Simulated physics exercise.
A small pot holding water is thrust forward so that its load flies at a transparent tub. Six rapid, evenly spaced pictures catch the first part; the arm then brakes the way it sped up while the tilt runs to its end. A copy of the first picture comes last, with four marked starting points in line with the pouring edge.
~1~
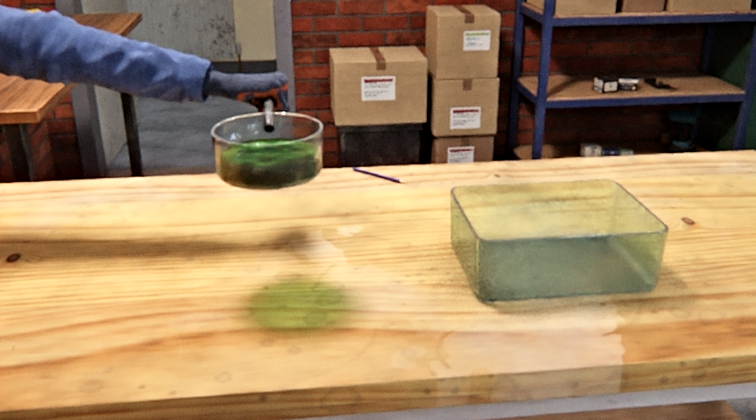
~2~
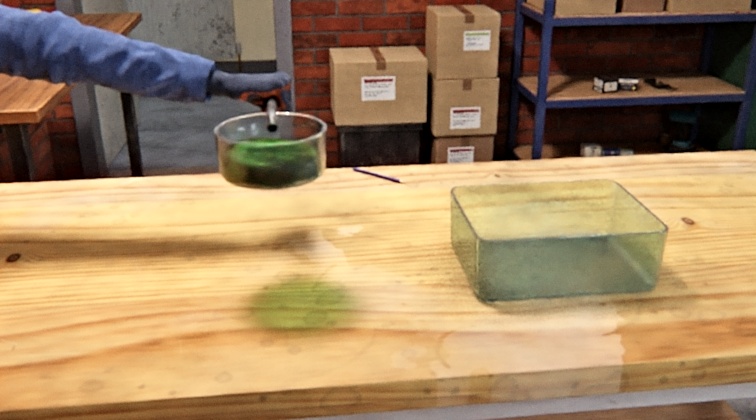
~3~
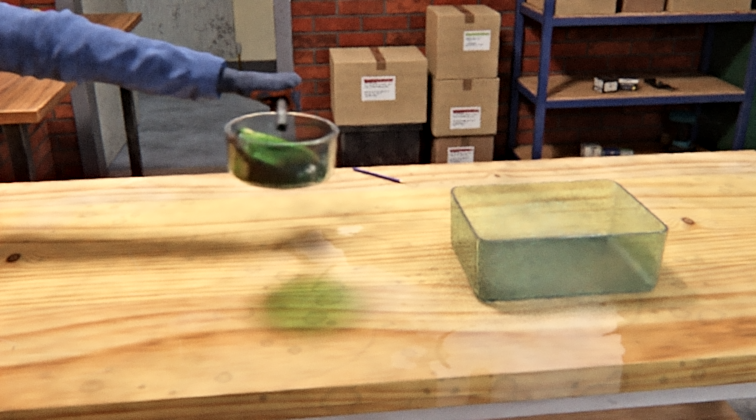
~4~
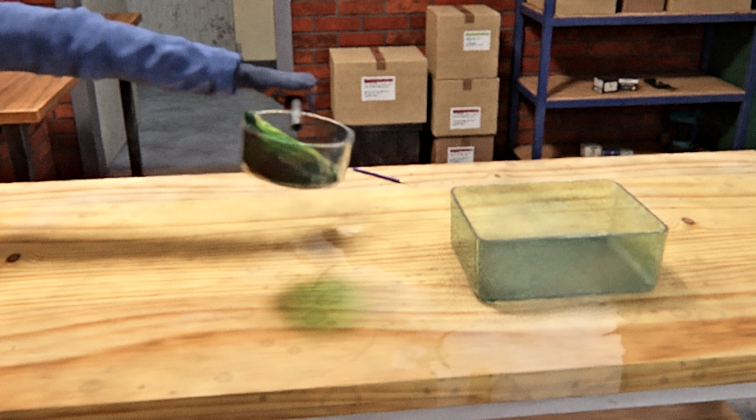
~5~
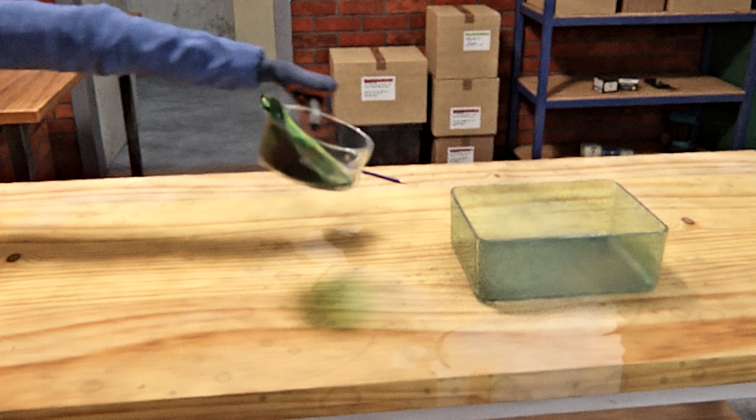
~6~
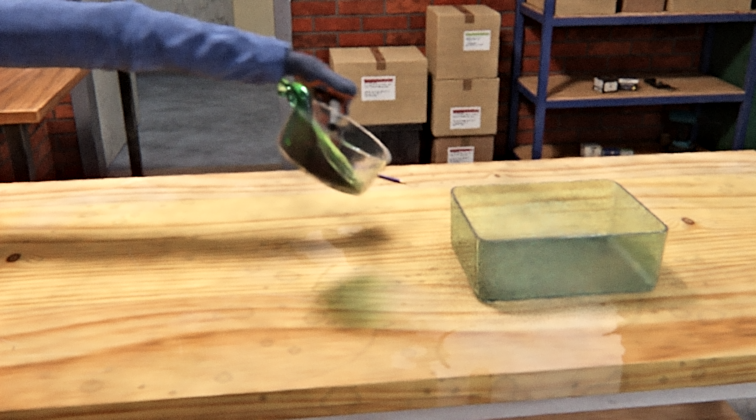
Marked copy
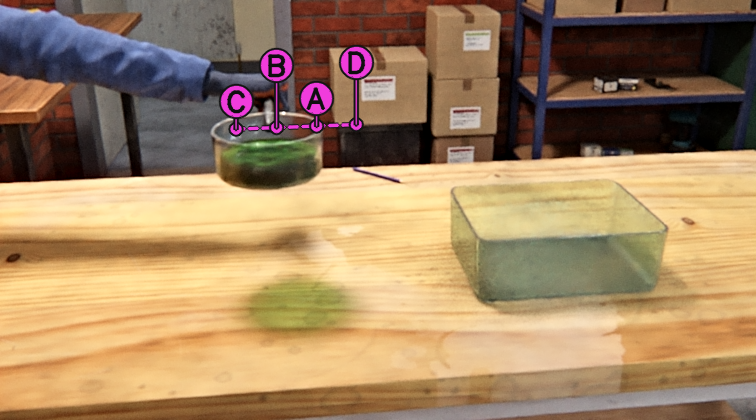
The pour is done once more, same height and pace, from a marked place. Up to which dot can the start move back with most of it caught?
Choose D.
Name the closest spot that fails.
That would be A.
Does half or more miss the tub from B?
Yes.
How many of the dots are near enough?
One.
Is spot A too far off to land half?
Yes, it does.
On the marked copy, A at (316, 126); B at (276, 127); C at (236, 129); D at (356, 124).
Choosing A, about 27 % lands in the tub, 69 % falls short and 4 % goes beside or beyond.
Choosing B, about 11 % lands in the tub, 85 % falls short and 4 % goes beside or beyond.
Choosing C, about 4 % lands in the tub, 94 % falls short.
Choosing D, about 72 % lands in the tub, 21 % falls short and 6 % goes beside or beyond.
